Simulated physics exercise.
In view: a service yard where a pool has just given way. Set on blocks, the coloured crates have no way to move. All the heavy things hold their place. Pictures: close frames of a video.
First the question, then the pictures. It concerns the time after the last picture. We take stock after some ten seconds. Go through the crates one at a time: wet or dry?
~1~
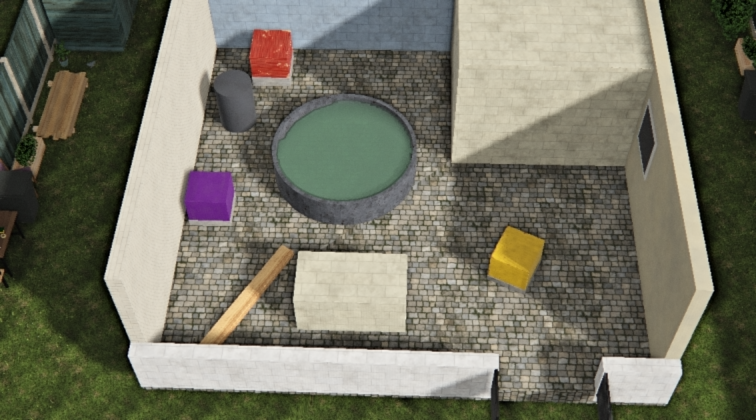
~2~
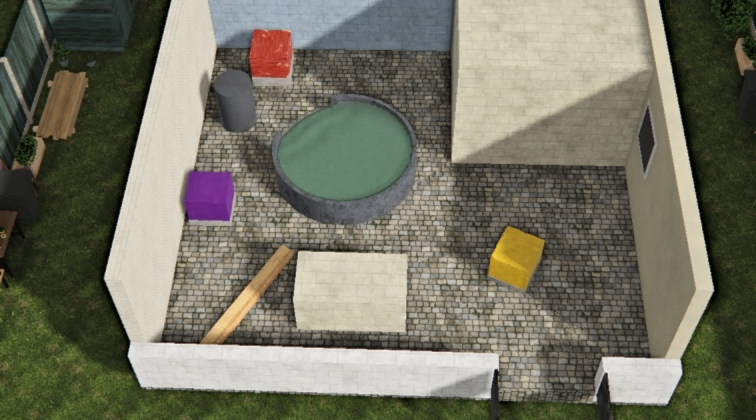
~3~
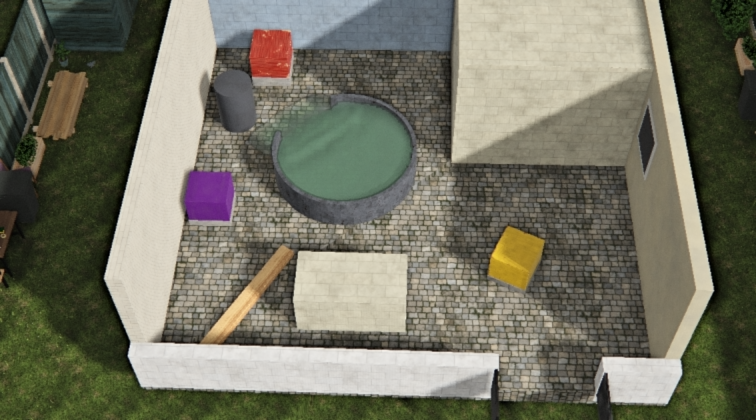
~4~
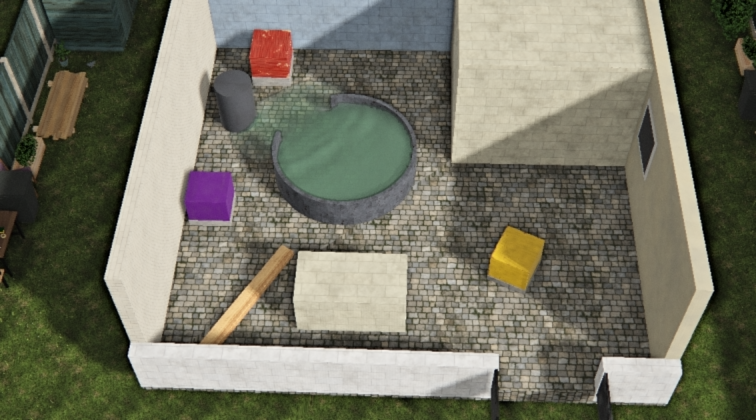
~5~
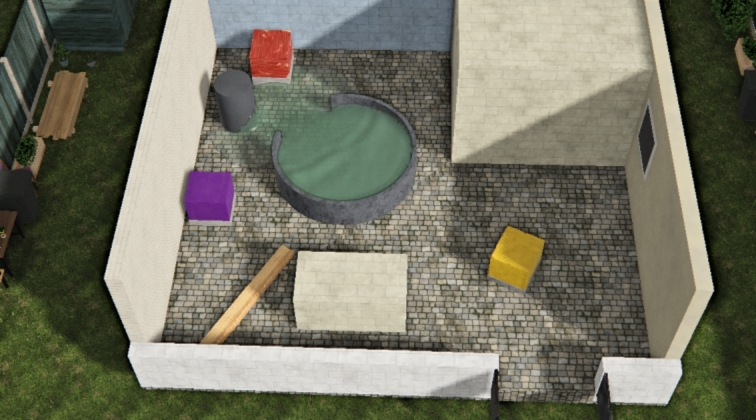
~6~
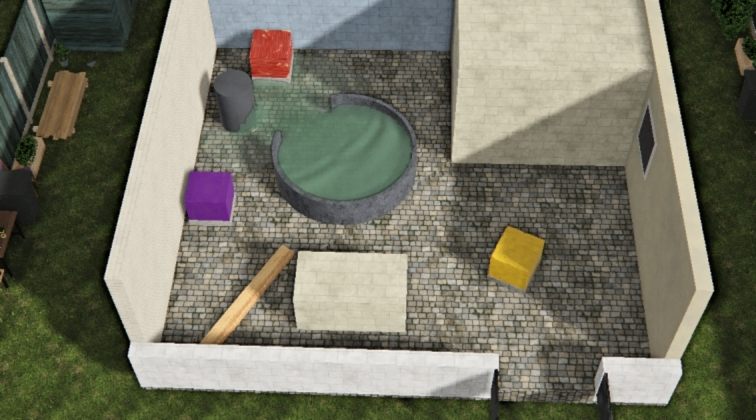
As I see it, yellow crate: Safe. Purple crate: Not safe. Red crate: Not safe.
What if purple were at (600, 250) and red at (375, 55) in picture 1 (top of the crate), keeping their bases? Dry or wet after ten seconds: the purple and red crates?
The purple one stays untouched; the red one stays untouched.
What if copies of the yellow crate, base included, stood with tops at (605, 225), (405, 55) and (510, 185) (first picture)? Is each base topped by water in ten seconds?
Crate one avoids the flood; crate two is touched by the flood; crate three avoids the flood.
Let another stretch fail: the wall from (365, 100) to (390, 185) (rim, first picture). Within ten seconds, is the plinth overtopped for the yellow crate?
The yellow one is reached.
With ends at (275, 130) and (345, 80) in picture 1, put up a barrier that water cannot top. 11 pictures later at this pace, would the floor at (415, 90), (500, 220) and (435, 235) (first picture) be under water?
Taking the three spots in order: Soaked, spared, spared.
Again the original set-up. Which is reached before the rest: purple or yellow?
Answer: The one in purple.
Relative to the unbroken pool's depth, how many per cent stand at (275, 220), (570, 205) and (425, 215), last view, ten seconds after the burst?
Going in order, roughly 8, 0 and 6 %.
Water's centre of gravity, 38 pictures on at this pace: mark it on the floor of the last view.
My reading is close to (310, 148).
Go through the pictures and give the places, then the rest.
In the first frame, still water in the round pool at (345, 150).
In the second frame, water pours out on the round pool's far side and has run to a hidden place.
In the third frame, the front is at (253, 140), out from the gap on the round pool's far side.
In the fourth frame, water pours out on the round pool's far side and has run to (235, 137).
In the fifth frame, water pours out on the round pool's far side and has run to (293, 68).
In the sixth frame, water pours out on the round pool's far side and has run to (295, 56).
A moment on, water covers 15 % of the floor; the yellow crate not reached, the purple crate not reached, the red crate water round its plinth.
Next, water covers 20 % of the floor; the yellow crate not reached, the purple crate water round its plinth, the red crate water round its plinth.
Then, water covers 30 % of the floor; the yellow crate not reached, the purple crate water round its plinth, the red crate water round its plinth.
Later, water covers 50 % of the floor; the yellow crate not reached, the purple crate water round its plinth, the red crate water round its plinth.
In the end, water covers 75 % of the floor; the yellow crate stayed above the water, the purple crate was topped, the red crate was topped.
